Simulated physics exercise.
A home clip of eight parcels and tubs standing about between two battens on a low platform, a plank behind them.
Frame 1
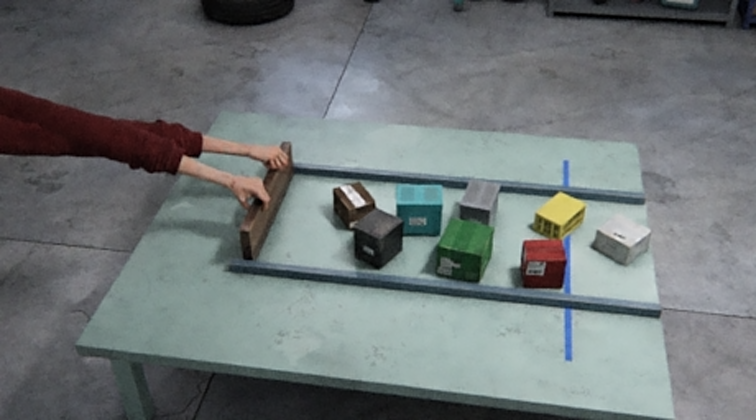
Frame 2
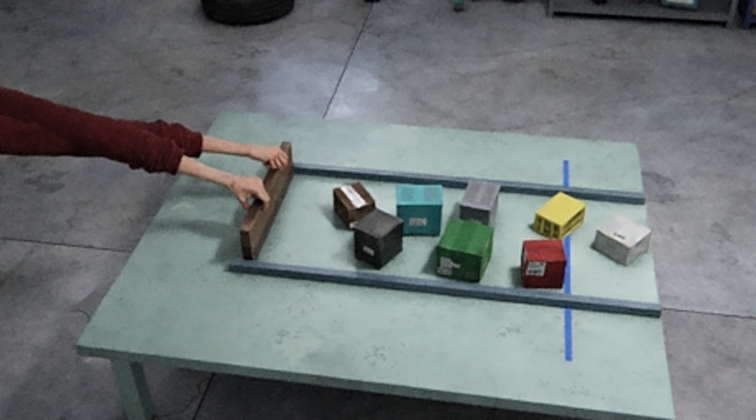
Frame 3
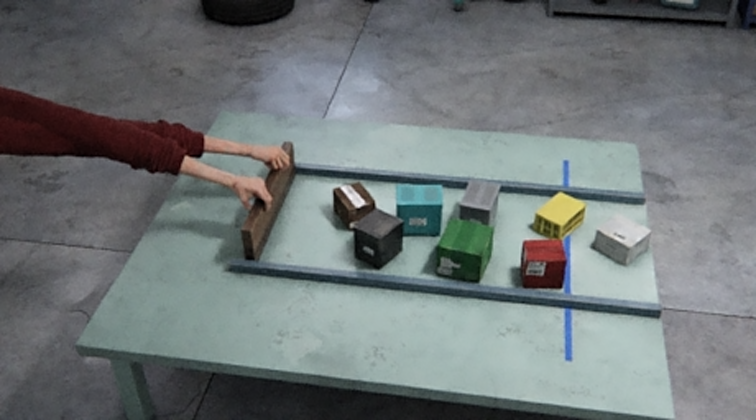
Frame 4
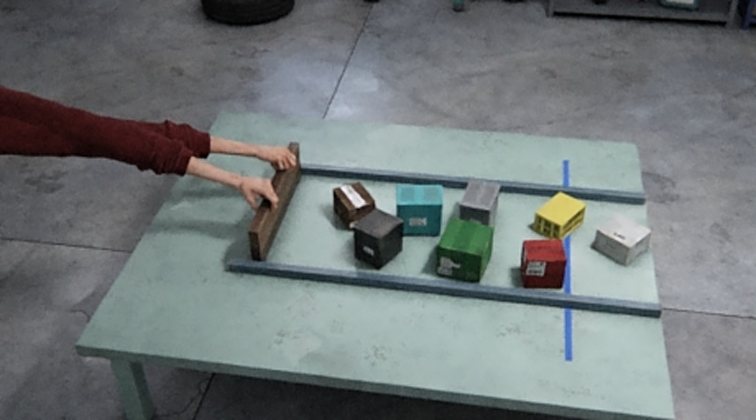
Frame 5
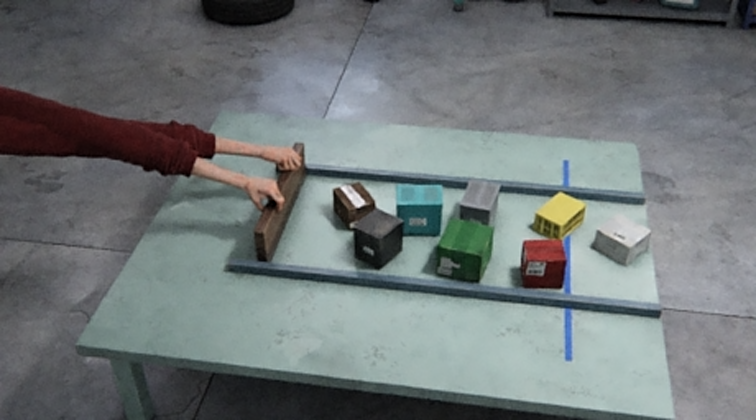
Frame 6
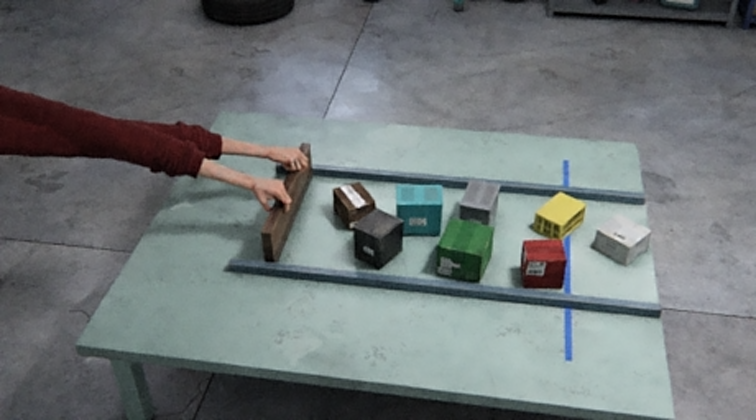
A wooden plank, held by two hands in dark red sleeves, slid slightly to the right between two rails on a pale green table, while the eight colored boxes ahead of it stayed still.
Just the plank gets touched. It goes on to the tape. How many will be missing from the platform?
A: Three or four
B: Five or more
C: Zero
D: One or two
(D) One or two.
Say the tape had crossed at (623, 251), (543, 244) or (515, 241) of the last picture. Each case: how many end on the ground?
In that order 5, 0 and 0.
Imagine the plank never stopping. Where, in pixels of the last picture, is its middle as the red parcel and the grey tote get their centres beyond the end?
I reckon its middle sits around (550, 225) and then around (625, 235).
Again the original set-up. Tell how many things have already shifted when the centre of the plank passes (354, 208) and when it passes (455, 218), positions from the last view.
Counting first: 1, next 7.
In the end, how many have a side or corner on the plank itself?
That number would be 3.
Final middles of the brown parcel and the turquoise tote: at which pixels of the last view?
Near (584, 234) and (625, 234).
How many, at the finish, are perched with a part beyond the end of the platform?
The overhang total is 1.
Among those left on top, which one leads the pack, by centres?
Answer: The yellow crate.
Soon after, none off yet; white parcel at rest near (622, 239); yellow crate at rest near (560, 217); red parcel at rest near (543, 264).
In the end, the number that fall off is one or two; gone, red parcel and white parcel.
